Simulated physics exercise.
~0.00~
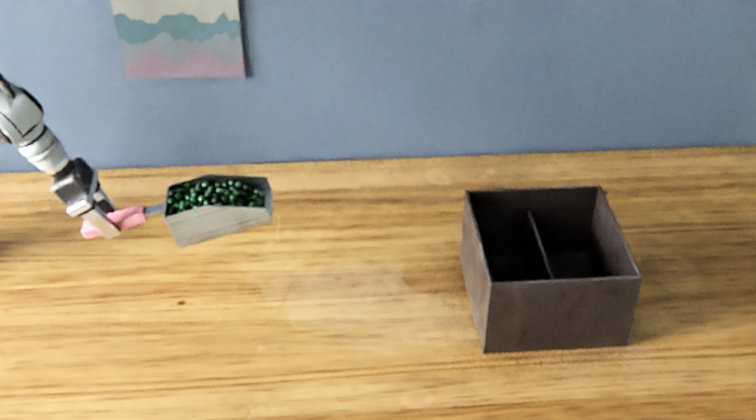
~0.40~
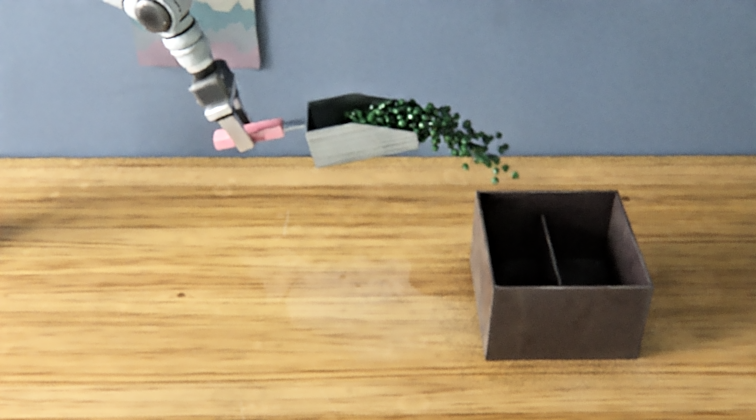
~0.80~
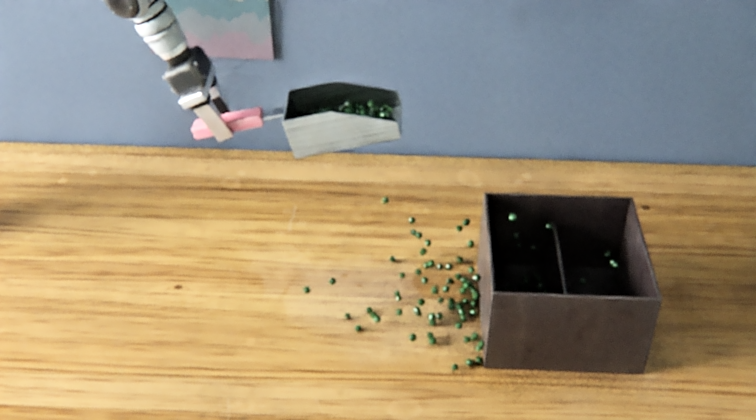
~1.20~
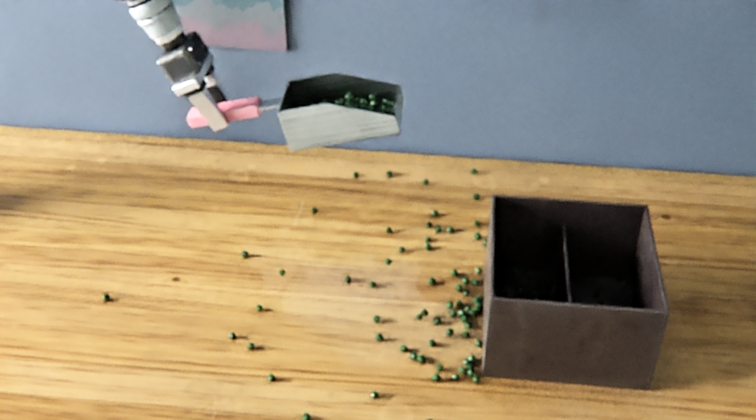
The clip shows a robot arm carrying a scoop of green beads right and upward toward a divided dark box, flinging many forward before drawing back slightly. Some beads enter the box, but many scatter across the wooden table on its left, while others remain in the scoop.
